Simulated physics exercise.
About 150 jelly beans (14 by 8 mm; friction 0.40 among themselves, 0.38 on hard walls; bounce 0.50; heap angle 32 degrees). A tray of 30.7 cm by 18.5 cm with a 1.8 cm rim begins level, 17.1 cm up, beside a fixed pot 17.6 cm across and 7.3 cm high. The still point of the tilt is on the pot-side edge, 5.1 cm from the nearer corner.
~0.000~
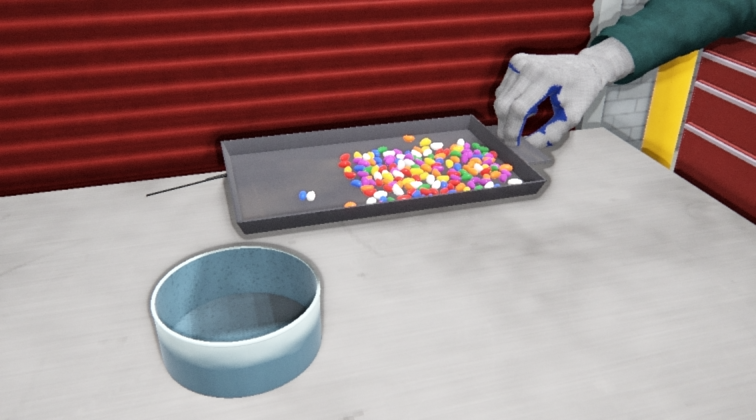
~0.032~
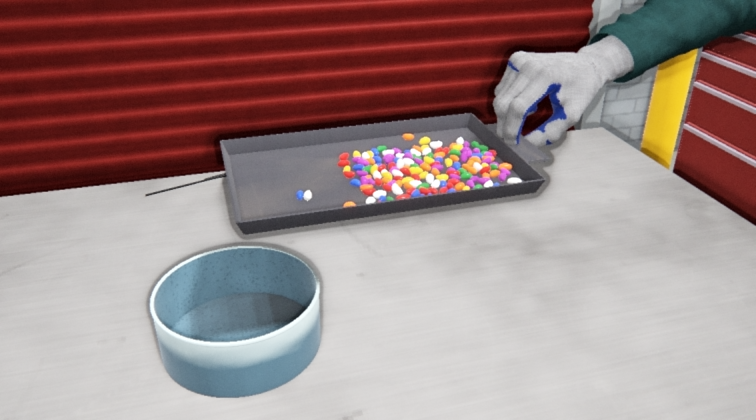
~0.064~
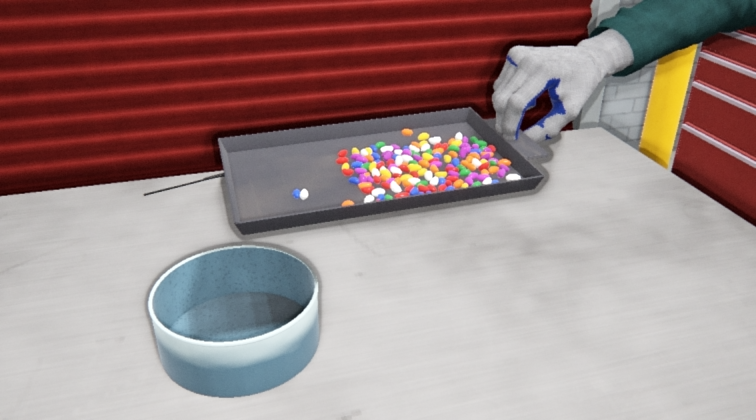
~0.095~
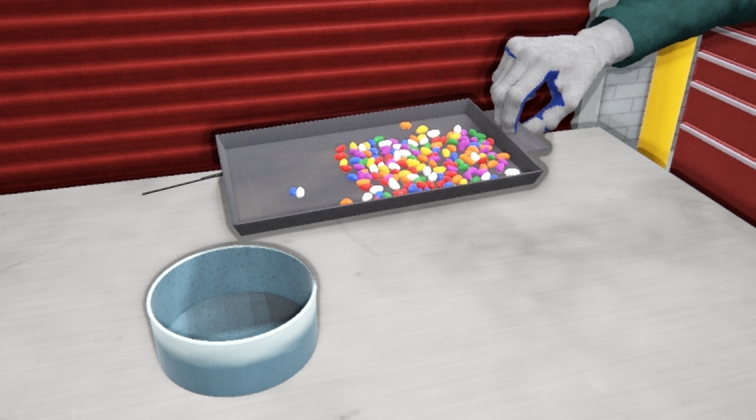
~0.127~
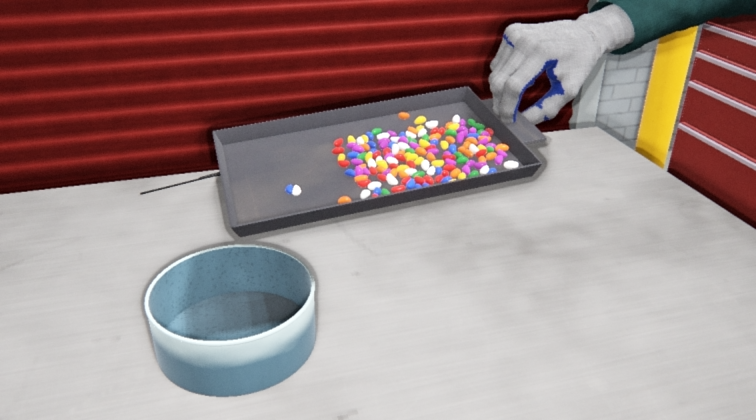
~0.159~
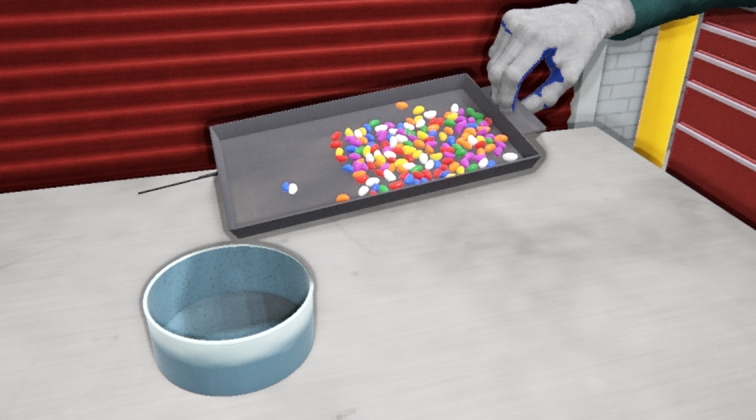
A gloved hand in a green sleeve slowly raises the right end of a dark grey tray, tilting it toward its left front corner, while the view stays almost fixed. The tray sits on a pale worktop against a ribbed red wall, seen from slightly above. Multicoloured jelly beans lie mostly on its right side, and an empty blue-grey pot stands at the left front.
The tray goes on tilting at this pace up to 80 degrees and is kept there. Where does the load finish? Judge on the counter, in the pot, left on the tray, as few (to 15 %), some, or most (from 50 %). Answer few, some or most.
Counter: Some, pot: Most, tray: Few.
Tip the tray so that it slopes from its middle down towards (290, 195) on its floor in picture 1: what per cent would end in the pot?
About 40 per cent.
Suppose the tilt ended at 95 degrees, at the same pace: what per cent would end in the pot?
In that case some 70 per cent.
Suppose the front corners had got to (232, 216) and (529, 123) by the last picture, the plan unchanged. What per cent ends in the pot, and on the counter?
Pot 30, counter 70.
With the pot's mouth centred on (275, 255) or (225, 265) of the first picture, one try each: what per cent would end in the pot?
Some 0 and 0 per cent.
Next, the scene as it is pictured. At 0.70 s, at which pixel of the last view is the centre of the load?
Near (292, 221).
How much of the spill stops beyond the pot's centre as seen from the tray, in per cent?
About 80 per cent.
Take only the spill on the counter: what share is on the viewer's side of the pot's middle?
Some 100 per cent.
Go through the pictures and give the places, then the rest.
Tray tilt 0 degrees, front corners at (244, 218) and (538, 178); middle of the pieces at (426, 168); pot at (237, 290), in the first frame.
Tray tilt 0 degrees, front corners at (243, 218) and (537, 177); middle of the pieces at (425, 167), in the second frame.
Tray tilt 2 degrees, front corners at (241, 219) and (536, 174); middle of the pieces at (424, 163), in the third frame.
Tray tilt 4 degrees, front corners at (239, 220) and (535, 169), lowest corner left front; middle of the pieces at (422, 158), in the fourth frame.
Tray tilt 7 degrees, front corners at (237, 222) and (534, 161), lowest corner left front; middle of the pieces at (420, 151), in the fifth frame.
Tray tilt 10 degrees, front corners at (235, 224) and (533, 153), lowest corner left front; middle of the pieces at (419, 144); pot at (230, 288). Its pace works out near 105 degrees a second, in the sixth frame.
Then, at 0.48 s, tilt 44 degrees; the tray holds 100 %, the pot 0 %.
After 0.70 s, tilt 67 degrees; the tray holds 80 %, the pot 0 %.
After 1.03 s, tilt 80 degrees; the tray holds 5 %, the pot 65 %.
In the end, at 2.2 s, counter 30 %, pot 70 %, tray 0 %.
